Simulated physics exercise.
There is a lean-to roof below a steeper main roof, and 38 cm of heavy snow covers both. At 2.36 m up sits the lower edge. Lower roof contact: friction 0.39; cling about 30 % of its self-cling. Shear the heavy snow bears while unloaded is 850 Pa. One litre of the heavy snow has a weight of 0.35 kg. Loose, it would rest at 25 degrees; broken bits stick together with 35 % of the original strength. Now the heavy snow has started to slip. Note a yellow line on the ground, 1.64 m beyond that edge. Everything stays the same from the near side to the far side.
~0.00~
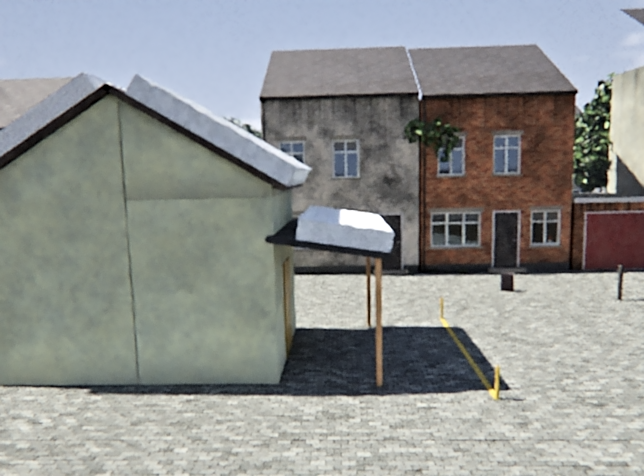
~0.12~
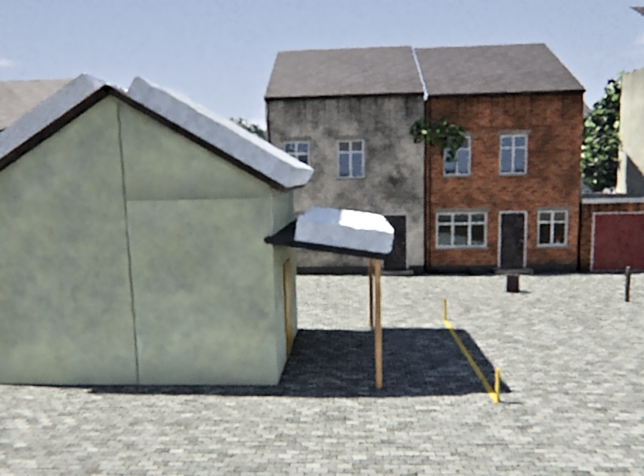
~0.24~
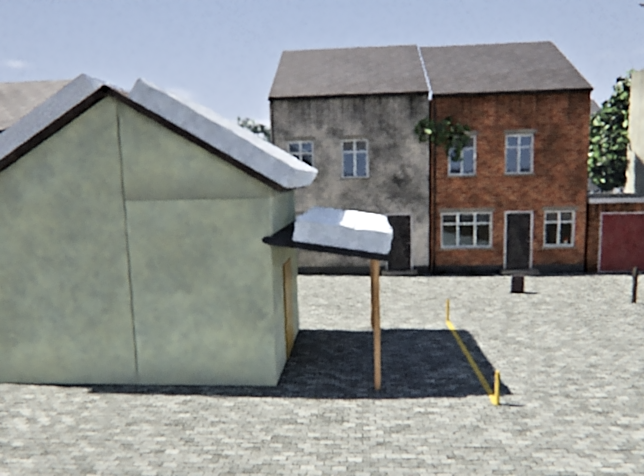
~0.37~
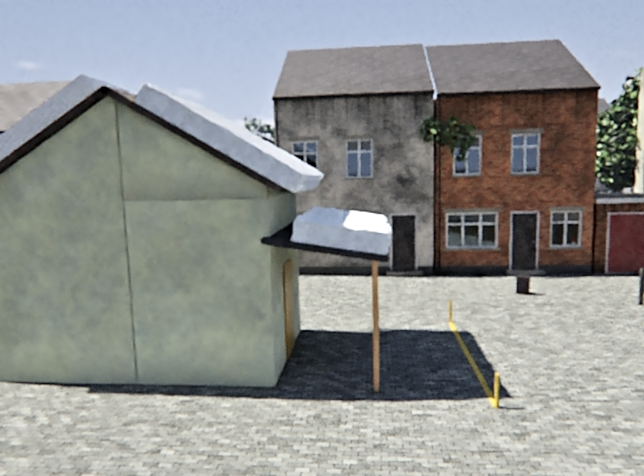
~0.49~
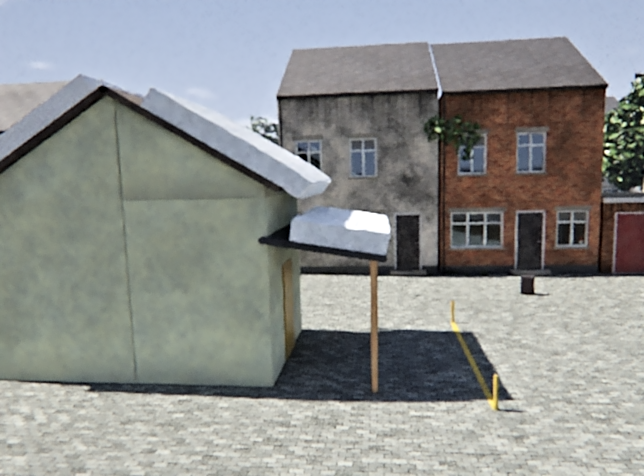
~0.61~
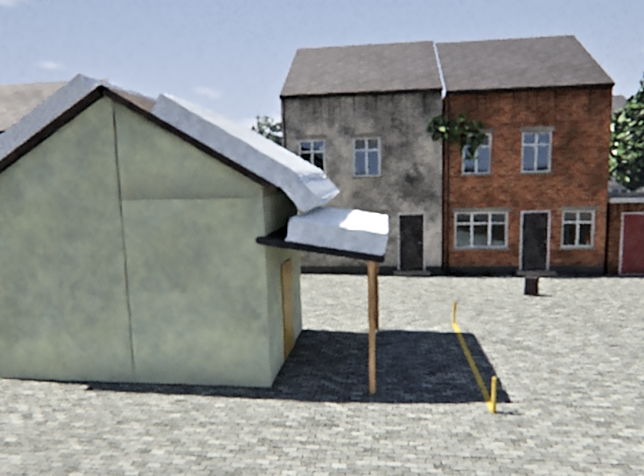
A thick slab of snow slides down a steep roof toward a lower snow-covered lean-to.
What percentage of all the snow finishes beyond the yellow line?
About 24 %.
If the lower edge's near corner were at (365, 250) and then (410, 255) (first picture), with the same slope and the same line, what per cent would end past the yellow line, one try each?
The first try gives 35 percent and the second gives 18 percent.
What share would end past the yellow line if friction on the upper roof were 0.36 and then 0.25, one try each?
Respectively near 6 % and near 16 %.
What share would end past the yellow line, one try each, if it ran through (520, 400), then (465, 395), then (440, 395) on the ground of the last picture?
The three tries give 12 %, 35 % and 45 % in turn.
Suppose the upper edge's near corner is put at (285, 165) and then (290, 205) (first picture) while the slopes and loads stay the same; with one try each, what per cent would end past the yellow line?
Roughly 40 per cent first and 7 per cent second.
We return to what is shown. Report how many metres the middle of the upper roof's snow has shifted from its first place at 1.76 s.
3.6 m.
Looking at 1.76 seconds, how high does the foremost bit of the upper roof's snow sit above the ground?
Somewhere around 0.8 metres, I'd say.
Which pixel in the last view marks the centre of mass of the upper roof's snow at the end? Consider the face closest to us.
It sits close to (448, 337) in the last view.
After 1.14 s, none is below the lower edge and 0 % is past the line.
After 1.76 s, 22 % is below the lower edge and 0 % is past the line.
After 2.38 s, 59 % is below the lower edge and 18 % is past the line.
After 3.00 s, 60 % is below the lower edge and 24 % is past the line.
After 3.60 s, 60 % is below the lower edge and 24 % is past the line.
